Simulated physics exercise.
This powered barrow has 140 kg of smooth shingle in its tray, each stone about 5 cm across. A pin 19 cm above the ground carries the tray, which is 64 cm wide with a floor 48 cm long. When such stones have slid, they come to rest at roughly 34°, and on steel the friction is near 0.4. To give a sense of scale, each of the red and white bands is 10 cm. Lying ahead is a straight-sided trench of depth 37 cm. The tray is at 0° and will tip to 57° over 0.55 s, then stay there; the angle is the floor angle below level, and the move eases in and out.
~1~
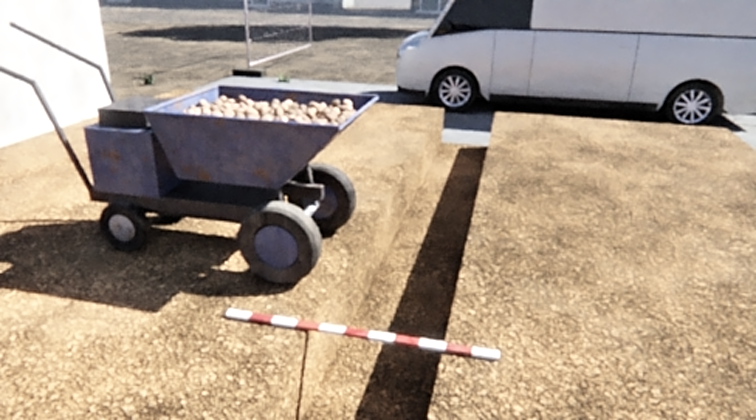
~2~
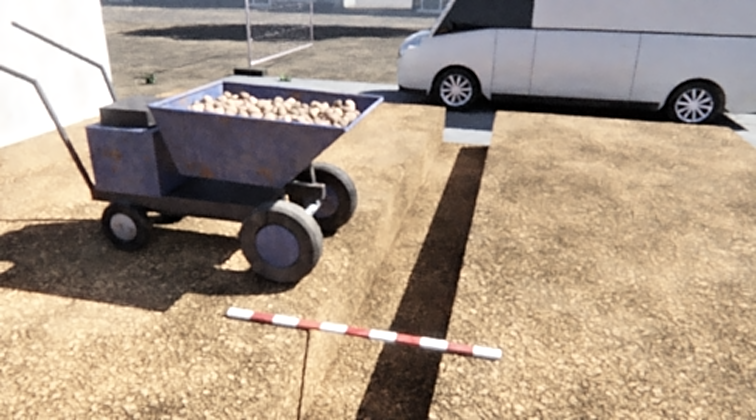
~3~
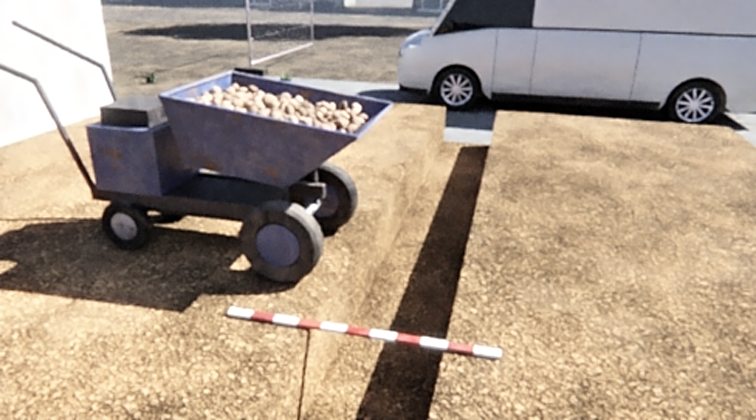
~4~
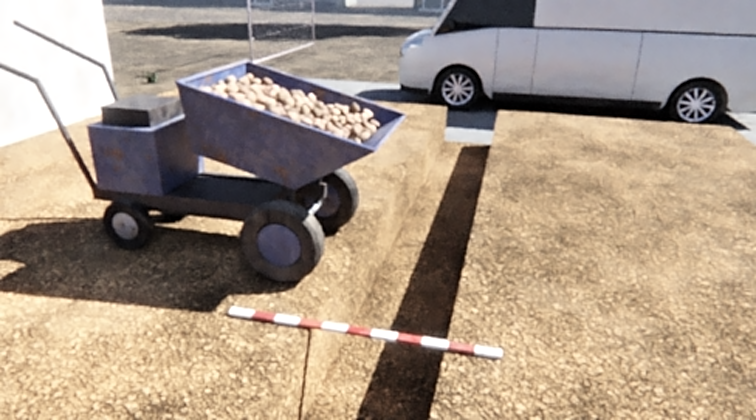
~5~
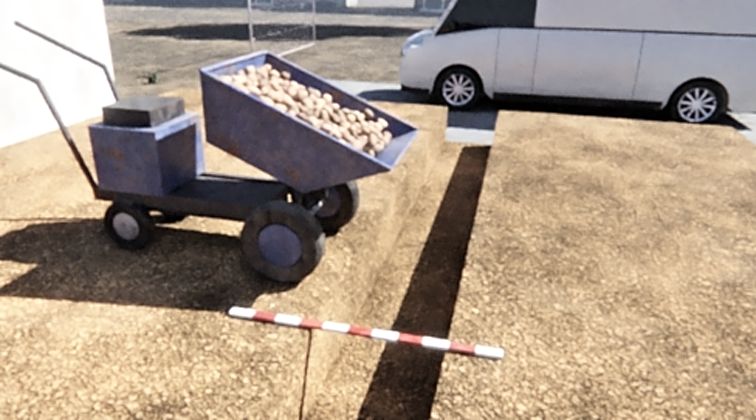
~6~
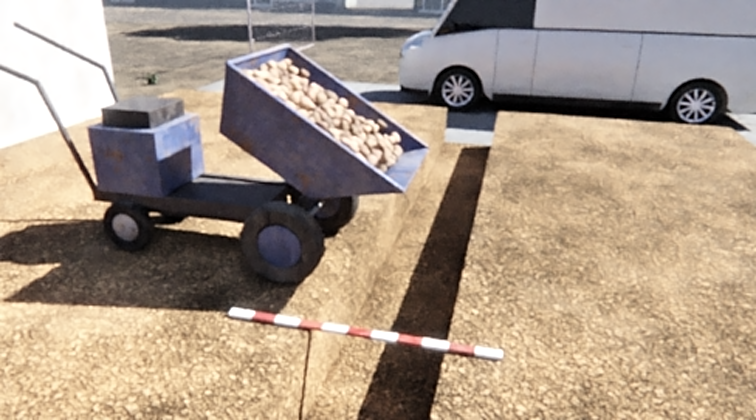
On sunlit, rough brown ground beside a narrow trench, with a white van parked behind, a blue powered barrow stands still while its tray of pale rounded stones tilts steadily, its rear rising and its right-hand lip lowering.
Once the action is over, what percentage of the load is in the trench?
About 41 in every hundred.
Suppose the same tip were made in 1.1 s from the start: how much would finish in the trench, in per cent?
It would be near 55 per cent.
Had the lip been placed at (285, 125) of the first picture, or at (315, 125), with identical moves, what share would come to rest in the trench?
The first gives about 85 percent and the second about 60 percent.
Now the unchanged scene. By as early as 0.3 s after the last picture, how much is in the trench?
Some 10 per cent.
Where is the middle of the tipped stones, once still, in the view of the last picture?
The middle should be near (490, 273).
Then, 0.1 s after the last picture the floor is at 48°, 100 % in the tray; the foremost stones are at (409, 192).
Then, 0.3 s after the last picture the floor is at 57°, 86 % in the tray, 8 % in the trench, 5 % past the trench; the foremost stones are at (485, 265).
Then, 0.7 s after the last picture the floor is at 57°, 35 % in the tray, 10 % in the trench, 55 % past the trench; the foremost stones are at (640, 296).
Then, 2.7 s after the last picture the floor is at 57°, 0 % in the tray, 41 % in the trench, 59 % past the trench; the foremost stones are past the picture's edge.
